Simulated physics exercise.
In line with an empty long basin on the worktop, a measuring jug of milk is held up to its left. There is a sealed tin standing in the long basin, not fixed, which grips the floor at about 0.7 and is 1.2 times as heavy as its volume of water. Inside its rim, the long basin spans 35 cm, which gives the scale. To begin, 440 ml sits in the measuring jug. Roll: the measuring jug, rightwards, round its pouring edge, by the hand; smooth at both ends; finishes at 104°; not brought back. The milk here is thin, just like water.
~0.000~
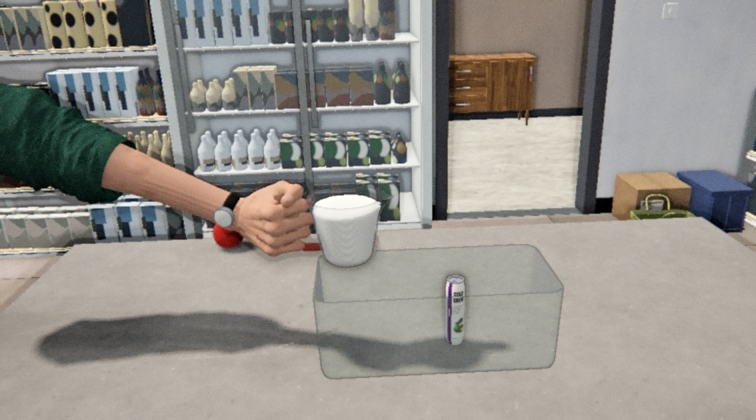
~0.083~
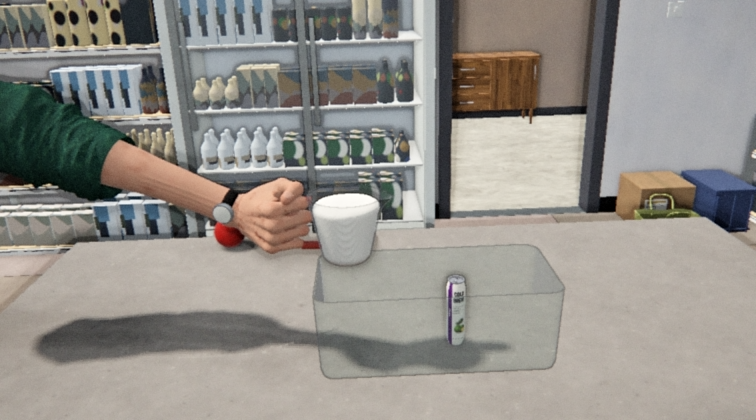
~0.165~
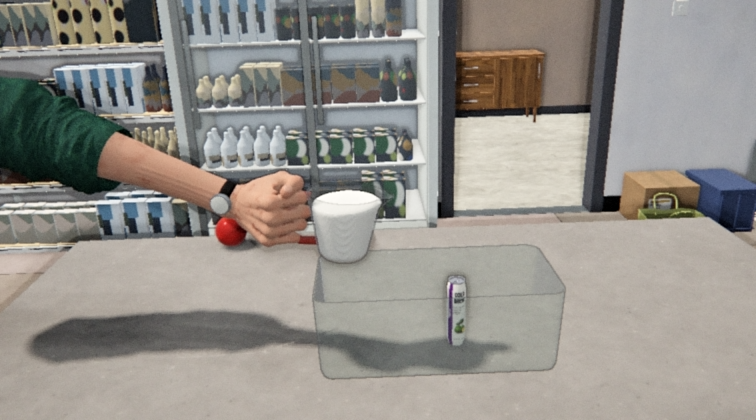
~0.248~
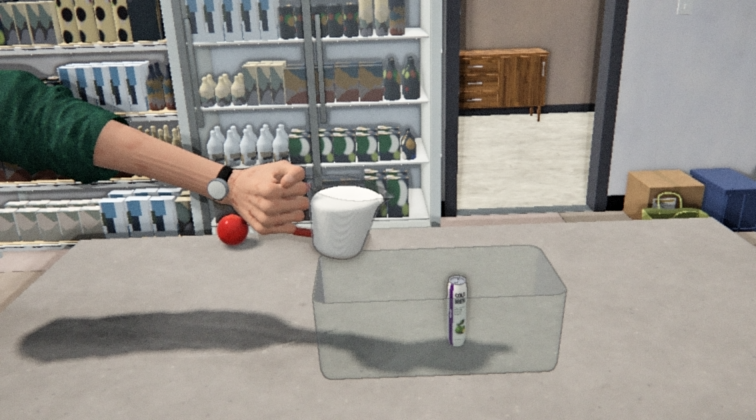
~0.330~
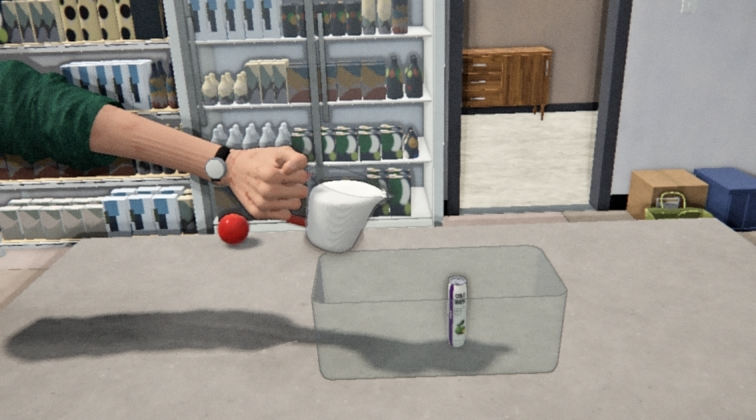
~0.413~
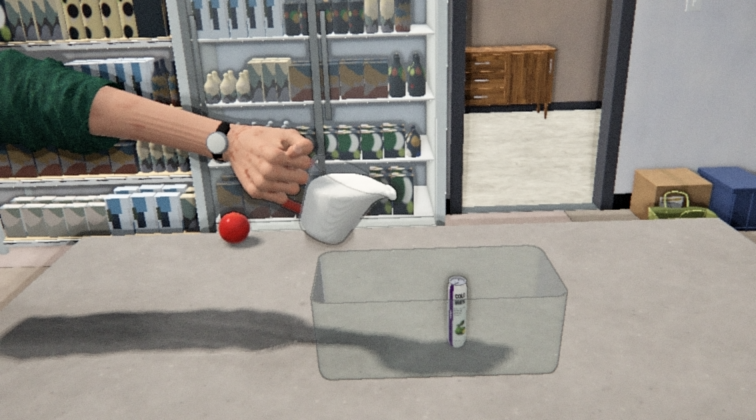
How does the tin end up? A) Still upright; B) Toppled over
Toppled over (B).
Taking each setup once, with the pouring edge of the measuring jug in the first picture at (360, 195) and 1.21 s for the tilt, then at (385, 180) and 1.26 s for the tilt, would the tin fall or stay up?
Try 1: Still standing; try 2: Tipped over.
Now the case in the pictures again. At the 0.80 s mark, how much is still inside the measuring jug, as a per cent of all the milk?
Close to 52 in a hundred.
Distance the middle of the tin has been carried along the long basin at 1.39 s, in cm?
The tin has gone some 7 cm.
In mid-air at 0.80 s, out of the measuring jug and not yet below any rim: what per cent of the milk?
26 %.
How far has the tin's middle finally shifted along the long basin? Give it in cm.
The middle of the tin ends some 7.5 cm along the basin.
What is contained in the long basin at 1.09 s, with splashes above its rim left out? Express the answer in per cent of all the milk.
76 %, more or less.
By 0.80 s the tilt is 77° and 52 per cent is still to pour; the tin stands where it began.
By 1.09 s the tilt is 101° and 6 per cent is still to pour; the tin lies on its side.
By 1.39 s the tilt is 104° and 0 per cent is still to pour; the tin lies on its side.
By 1.71 s the tilt is 104° and 0 per cent is still to pour; the tin lies on its side.
At rest the tin lies on its side.
